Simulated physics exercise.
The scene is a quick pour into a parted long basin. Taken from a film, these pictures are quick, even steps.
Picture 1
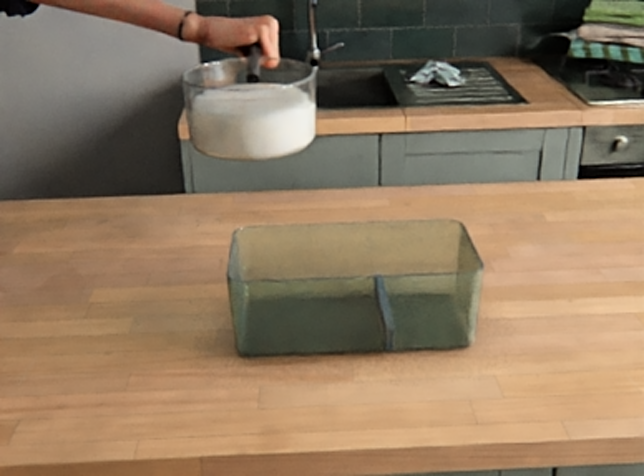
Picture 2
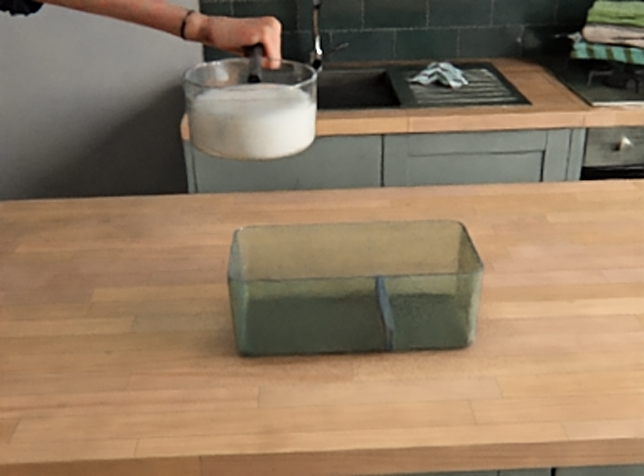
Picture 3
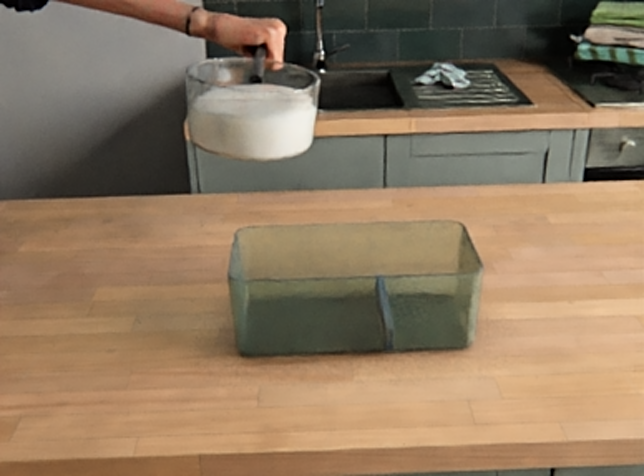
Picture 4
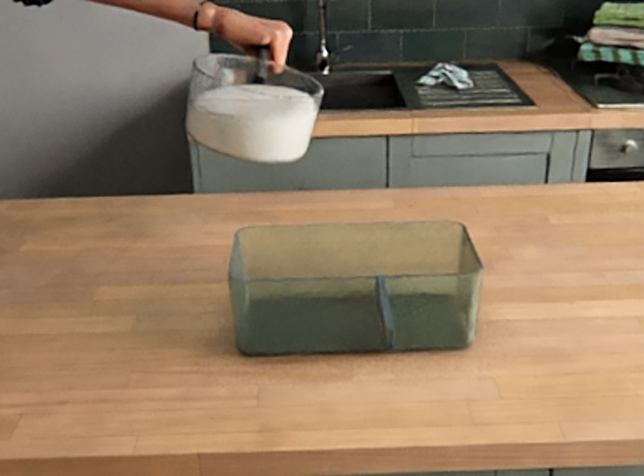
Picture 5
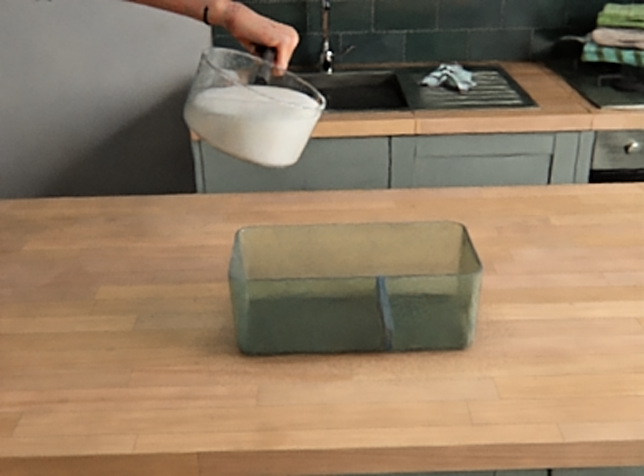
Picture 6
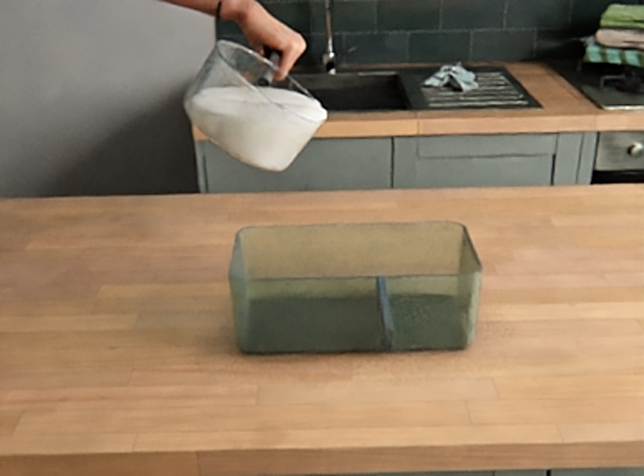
In this clip, a hand holds a clear pot of white liquid above a greenish, divided rectangular basin on a wooden counter, then gradually tilts the pot down to the right while the basin stays still.
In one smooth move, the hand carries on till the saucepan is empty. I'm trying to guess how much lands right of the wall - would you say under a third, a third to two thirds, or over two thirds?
I would say under a third.
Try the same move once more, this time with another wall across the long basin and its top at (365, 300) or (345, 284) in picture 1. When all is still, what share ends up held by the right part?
Try one about 45 %, try two about 75 %.
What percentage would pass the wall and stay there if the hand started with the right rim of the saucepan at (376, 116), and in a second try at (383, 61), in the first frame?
First try: Near 65 percent; second try: Near 60 percent.
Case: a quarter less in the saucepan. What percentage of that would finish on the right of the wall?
It should come out close to 10 per cent.
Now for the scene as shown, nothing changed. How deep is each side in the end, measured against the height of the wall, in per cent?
Once still, it is 70 % on the left and 30 % on the right.
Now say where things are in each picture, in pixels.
It leans 0°; its right rim is at (314, 73); the milk meets the walls at (189, 100) and (312, 96); the long basin's rim runs from (231, 254) to (472, 245); the wall's top is at (384, 300), in the first picture.
It leans 2°; its right rim is at (316, 75); the milk meets the walls at (190, 100) and (313, 97), in the second picture.
It leans 7°; its right rim is at (318, 82); the milk meets the walls at (192, 100) and (314, 99), in the third picture.
It leans 15°; its right rim is at (322, 91); the milk meets the walls at (191, 99) and (316, 101), in the fourth picture.
It leans 25°; its right rim is at (323, 104); the milk meets the walls at (191, 98) and (319, 104), in the fifth picture.
It leans 37°; its right rim is at (323, 118); the milk meets the walls at (188, 94) and (325, 108), in the sixth picture.
A moment on, the saucepan is tipped on its side and 34 per cent is still to pour, 11 is left of the wall and 0 right of it.
Next, the saucepan is tipped on its side and 12 per cent is still to pour, 60 is left of the wall and 17 right of it.
Then the saucepan is tipped on its side and 3 per cent is still to pour, 66 is left of the wall and 16 right of it.
Later the saucepan is tipped on its side and 1 per cent is still to pour, 74 is left of the wall and 18 right of it.
Finally, 74 per cent lies left of the wall, 18 right of it and 7 outside.
